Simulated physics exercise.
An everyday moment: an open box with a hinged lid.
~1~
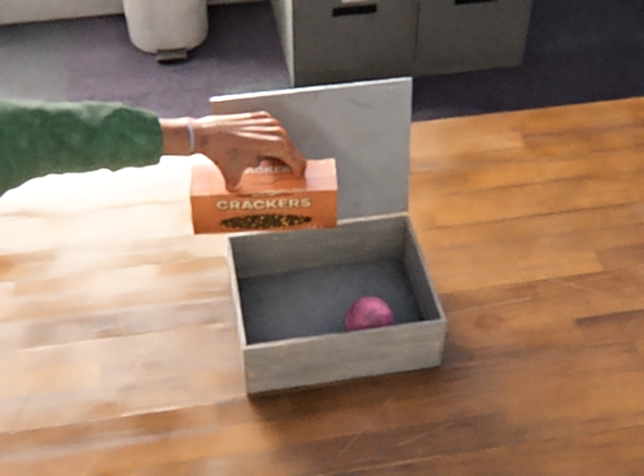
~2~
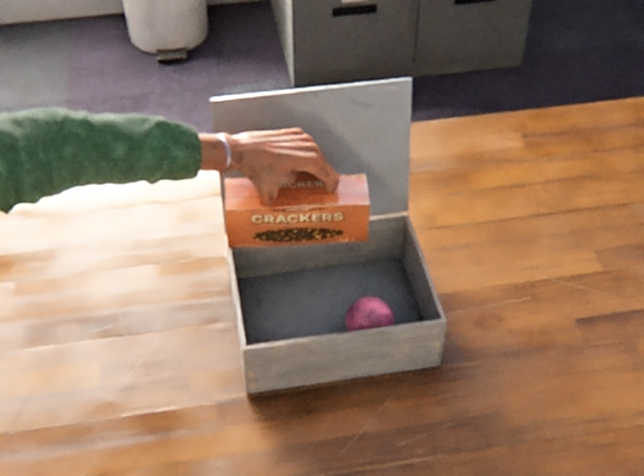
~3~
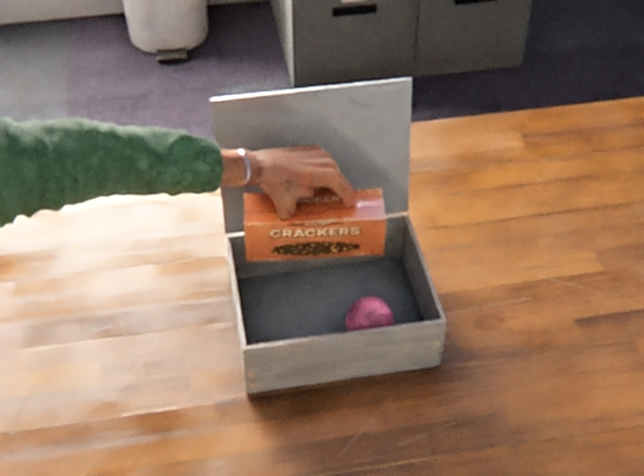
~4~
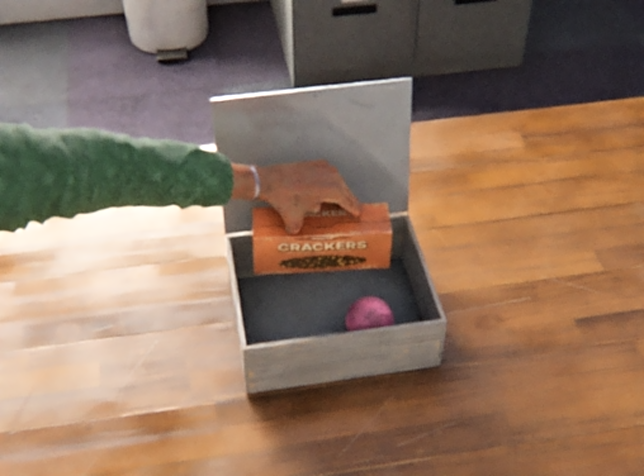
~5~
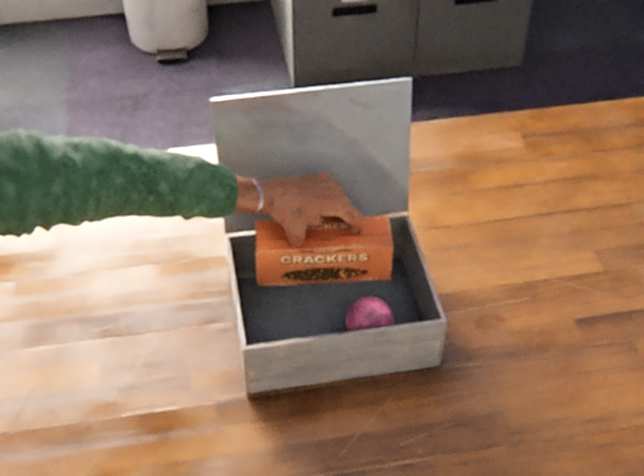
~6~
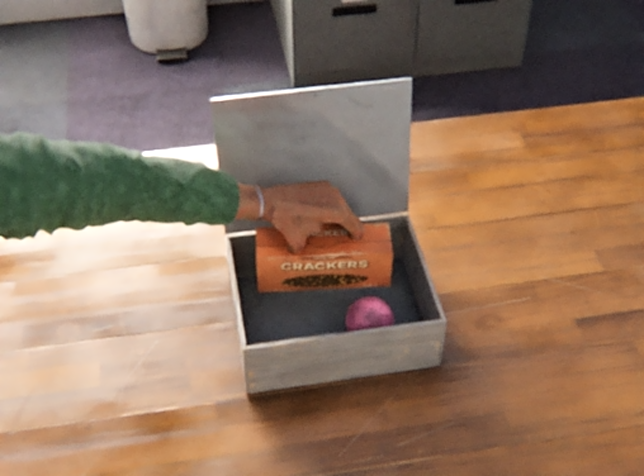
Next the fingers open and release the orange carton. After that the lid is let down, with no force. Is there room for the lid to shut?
It closes.
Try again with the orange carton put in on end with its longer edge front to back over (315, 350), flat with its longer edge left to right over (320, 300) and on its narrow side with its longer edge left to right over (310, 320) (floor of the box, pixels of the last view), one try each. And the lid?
First try: It is held up; second try: It closes; third try: It closes.
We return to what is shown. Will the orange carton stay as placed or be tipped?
The orange carton stays as placed.
Then, 0.90 s past the last view, lid starting down; orange carton displaced a little near (326, 283); pink ball displaced a little.
Then, 1.60 s past the last view, lid 59° above the rim; orange carton displaced a little near (326, 283); pink ball displaced a little.
Then, 2.10 s past the last view, lid 15° above the rim; orange carton displaced a little near (326, 283); pink ball displaced a little.
Finally, lid shut; moved from the start, orange carton; pink ball still in place. Final places as the last picture's camera would see them, orange carton near (326, 283).
